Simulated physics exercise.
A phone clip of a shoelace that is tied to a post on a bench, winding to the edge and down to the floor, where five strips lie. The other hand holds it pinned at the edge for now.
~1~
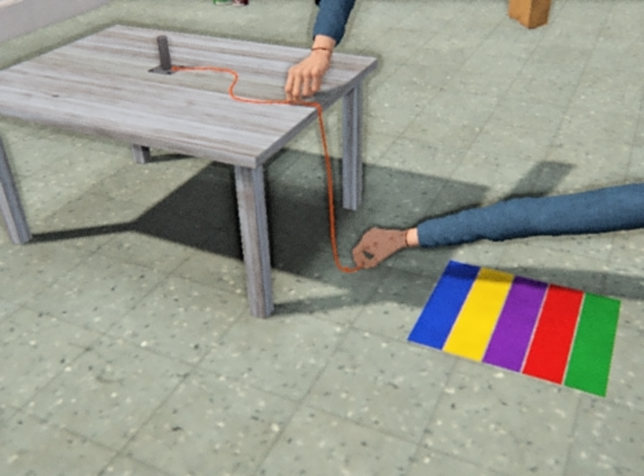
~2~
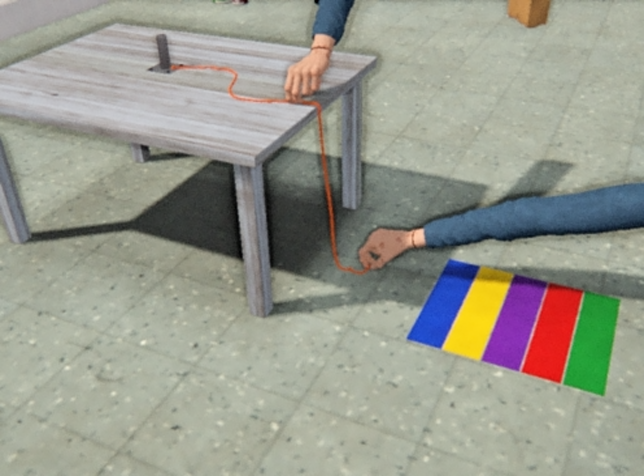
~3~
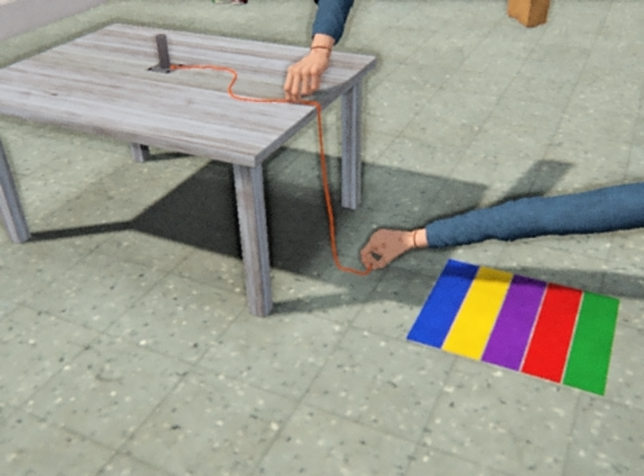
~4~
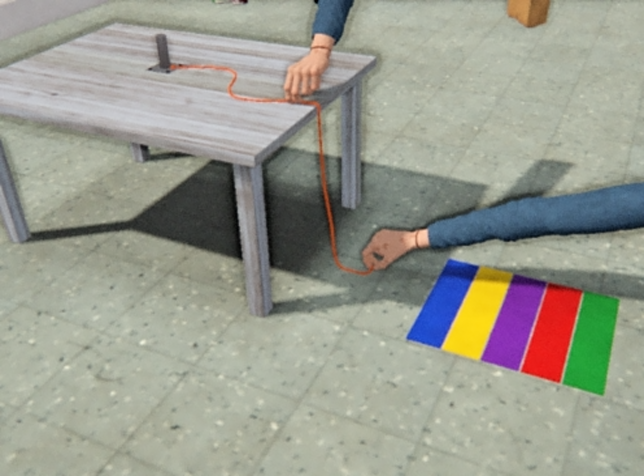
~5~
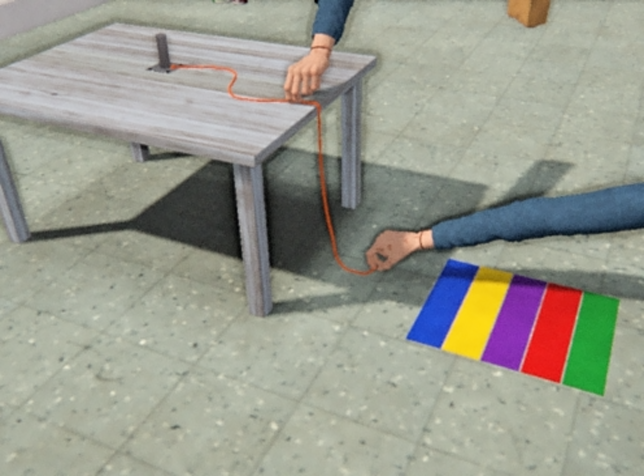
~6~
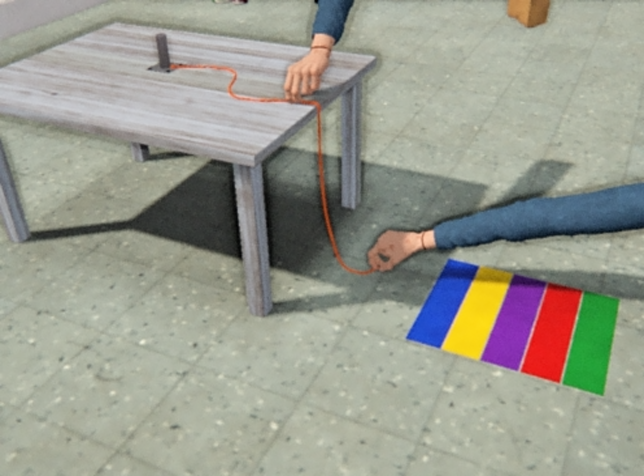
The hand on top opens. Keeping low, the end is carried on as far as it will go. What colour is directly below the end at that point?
The colour below it is purple.
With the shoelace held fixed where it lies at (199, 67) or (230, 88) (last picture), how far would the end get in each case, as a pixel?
Taking the tries in turn, you get (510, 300) and then (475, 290).
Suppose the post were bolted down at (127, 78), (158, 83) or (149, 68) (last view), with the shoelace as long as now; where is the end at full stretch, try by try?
In pixels, the answers are (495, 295), (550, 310) and (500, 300).
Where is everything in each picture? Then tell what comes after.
The first frame shows end (363, 265); blue (432, 328); yellow (469, 338); purple (507, 349); red (547, 360); green (588, 372).
The second frame shows end (370, 265); shoelace through (203, 68) (234, 82) (262, 101) (320, 122) (328, 188) (335, 250).
The third frame shows end (371, 266).
The fourth frame shows end (373, 266); shoelace through (202, 68) (234, 81) (261, 101) (319, 121) (325, 187) (334, 250).
The fifth frame shows end (377, 267).
The sixth frame shows end (379, 267); shoelace through (203, 67) (234, 81) (261, 101) (319, 121) (322, 187) (335, 250).
A little later, end near (457, 287); over blue.
Next, end near (496, 297); over yellow.
When it is tight, end near (520, 303); over purple. It halts on the purple strip.
